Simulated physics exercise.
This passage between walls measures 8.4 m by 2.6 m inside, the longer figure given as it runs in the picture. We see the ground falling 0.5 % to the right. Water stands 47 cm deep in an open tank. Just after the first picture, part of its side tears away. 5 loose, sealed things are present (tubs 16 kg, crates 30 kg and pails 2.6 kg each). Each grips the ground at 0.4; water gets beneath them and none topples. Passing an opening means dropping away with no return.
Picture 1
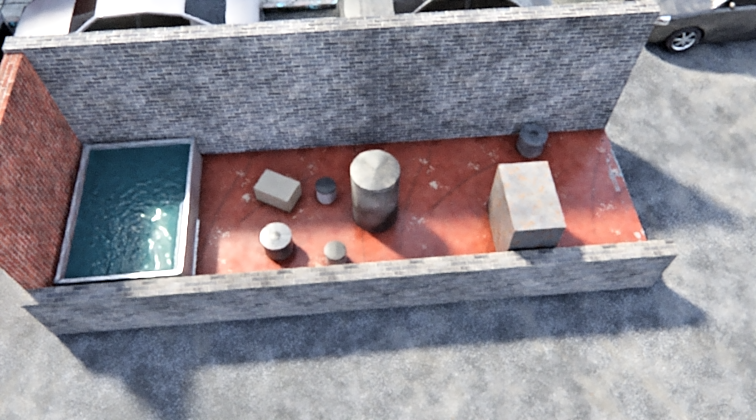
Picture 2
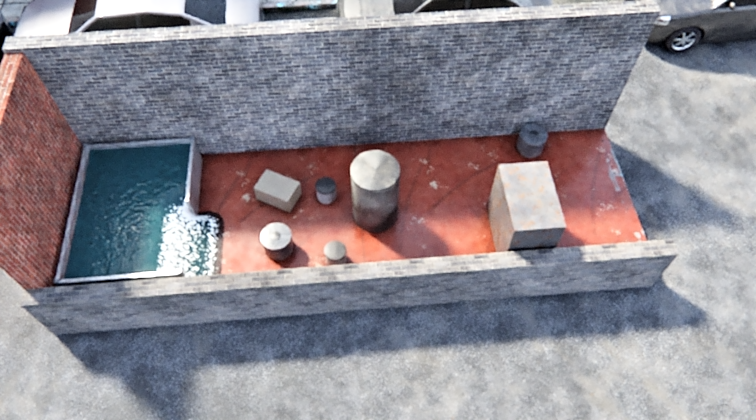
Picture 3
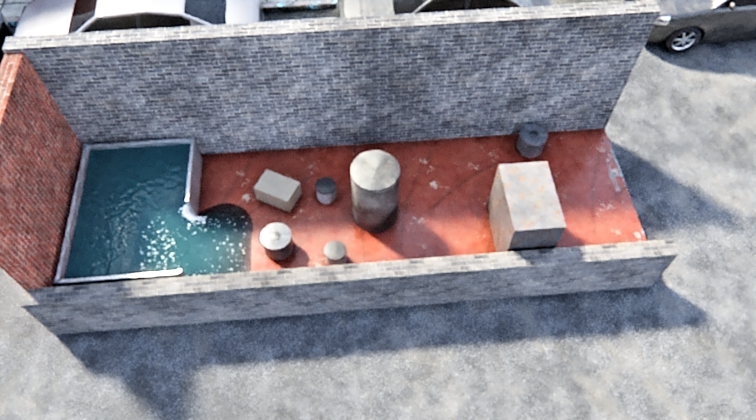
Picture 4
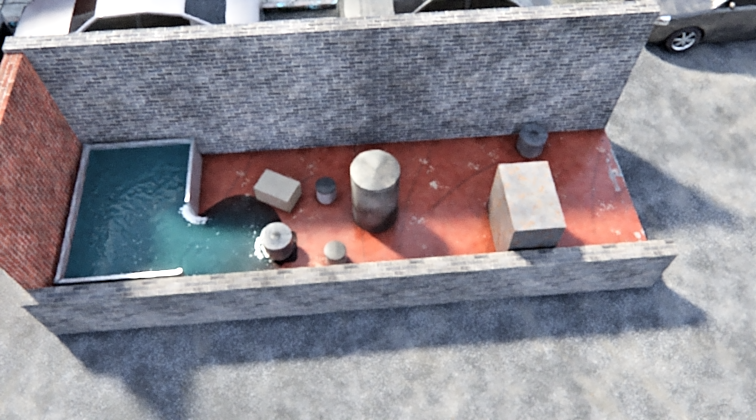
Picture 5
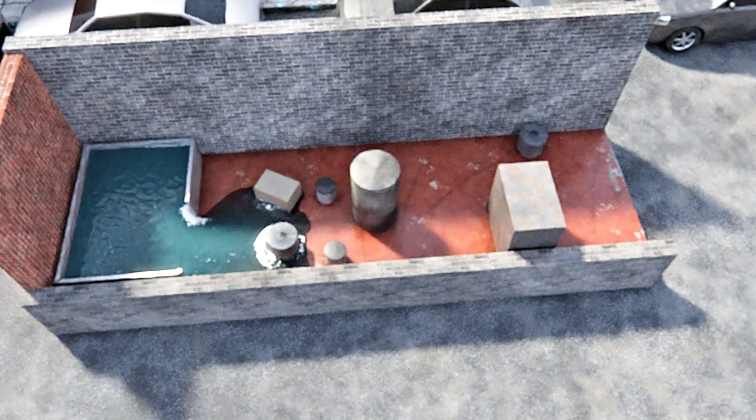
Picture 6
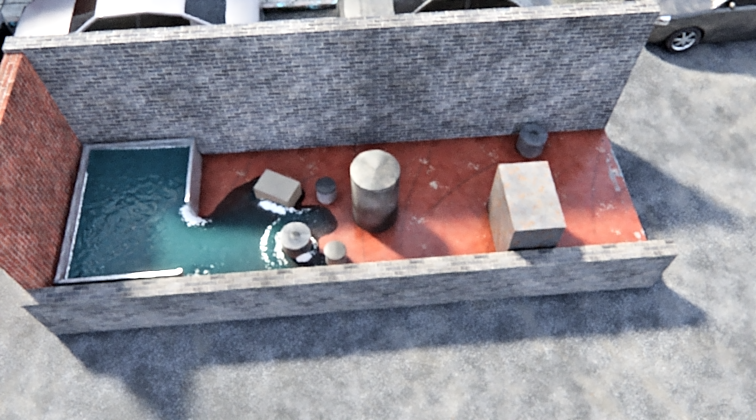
In a walled yard, water pours from a broken tank and pushes a tub right.
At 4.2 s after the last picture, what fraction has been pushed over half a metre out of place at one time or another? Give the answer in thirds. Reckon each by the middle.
Two thirds or more.
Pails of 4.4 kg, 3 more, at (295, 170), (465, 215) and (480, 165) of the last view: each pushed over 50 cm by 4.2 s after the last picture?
Result, in sequence: Exceeded, exceeded, exceeded.
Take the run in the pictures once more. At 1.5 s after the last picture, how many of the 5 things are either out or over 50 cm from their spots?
3.
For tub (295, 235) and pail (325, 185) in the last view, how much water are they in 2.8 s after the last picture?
Roughly 6 and 7 cm.
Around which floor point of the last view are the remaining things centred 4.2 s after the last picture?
The average lands around (425, 185).
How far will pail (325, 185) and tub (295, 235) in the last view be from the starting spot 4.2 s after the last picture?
Answer, in order asked: 80 cm, 200 cm.
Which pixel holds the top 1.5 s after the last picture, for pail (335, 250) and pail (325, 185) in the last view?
Roughly (480, 208), then roughly (338, 142).
Then, 0.4 s after the last picture 1 of 5 are over 50 cm from their spots; 0 afloat.
Then, 1.5 s after the last picture 3 of 5 are over 50 cm from their spots; 0 afloat.
Then, 2.8 s after the last picture 3 of 5 are over 50 cm from their spots; 2 afloat.
Then, 4.2 s after the last picture 4 of 5 are over 50 cm from their spots, and 4 have been at some point; 1 afloat.
